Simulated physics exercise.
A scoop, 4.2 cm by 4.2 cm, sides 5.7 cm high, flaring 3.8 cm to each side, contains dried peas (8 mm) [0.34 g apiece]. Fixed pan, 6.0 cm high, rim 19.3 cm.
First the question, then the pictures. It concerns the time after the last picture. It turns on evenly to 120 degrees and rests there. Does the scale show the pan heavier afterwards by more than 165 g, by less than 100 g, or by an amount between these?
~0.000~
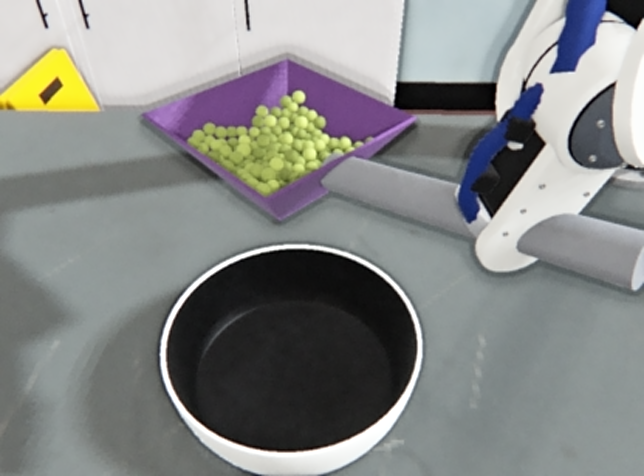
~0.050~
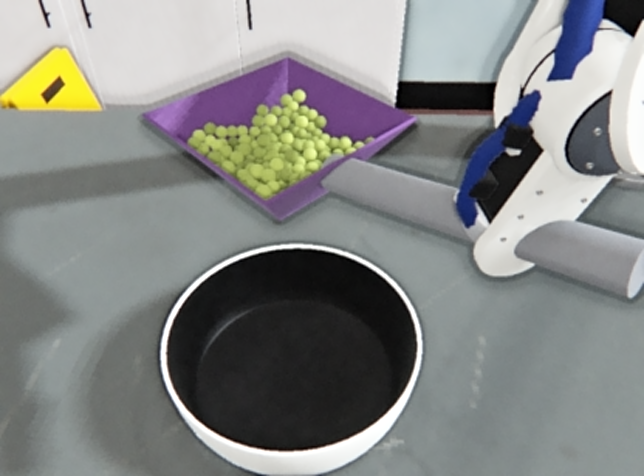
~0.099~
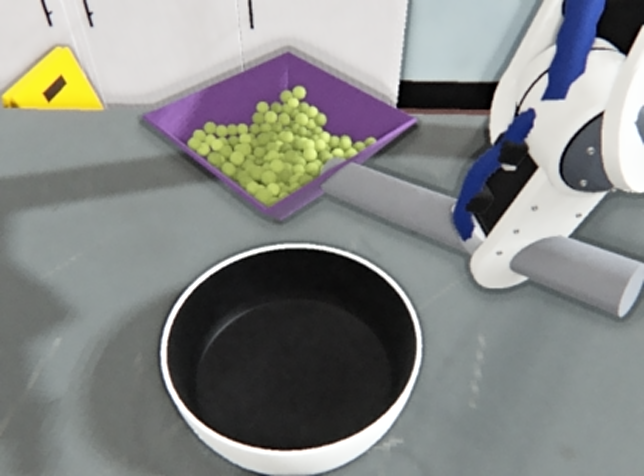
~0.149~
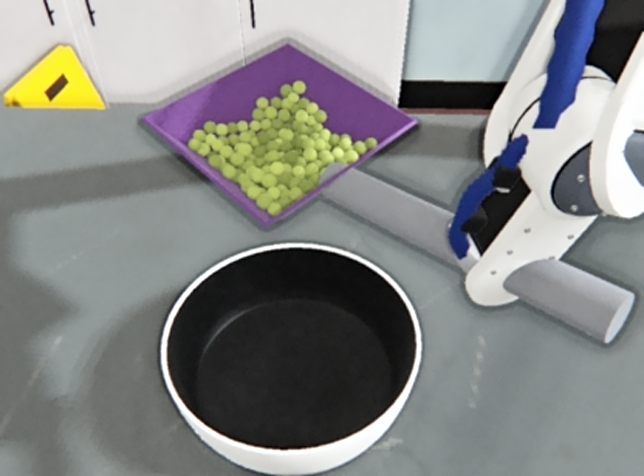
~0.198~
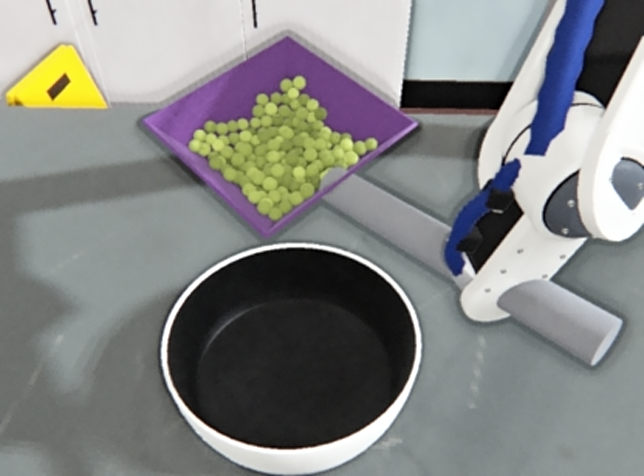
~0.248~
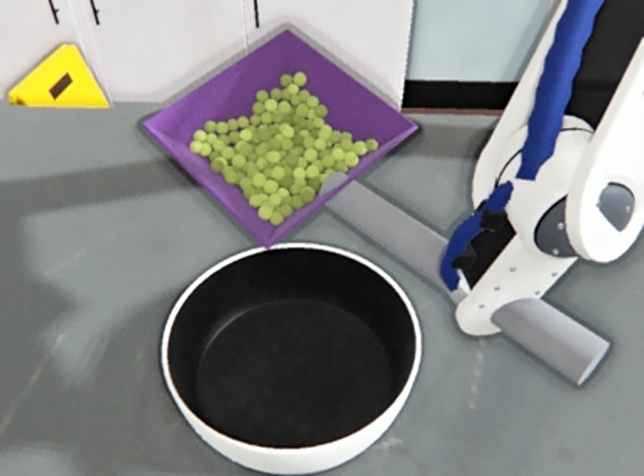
The gain falls short of the middle band.
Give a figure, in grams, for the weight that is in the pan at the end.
90 grams, give or take.
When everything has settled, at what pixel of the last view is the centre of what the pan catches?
Roughly (287, 413).
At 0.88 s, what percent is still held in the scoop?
Roughly 35 per cent remains.
After 0.59 s, tilt 56 degrees; 0 g in the pan, scoop holds 100 %.
Then, at 0.88 s, tilt 87 degrees; 35 g in the pan, scoop holds 35 %.
After 1.15 s, tilt 116 degrees; 87 g in the pan, scoop holds 0 %.
After 1.40 s, tilt 120 degrees; 87 g in the pan, scoop holds 0 %.
At rest (1.6 s), 87 g in the pan, scoop holds 0 %.
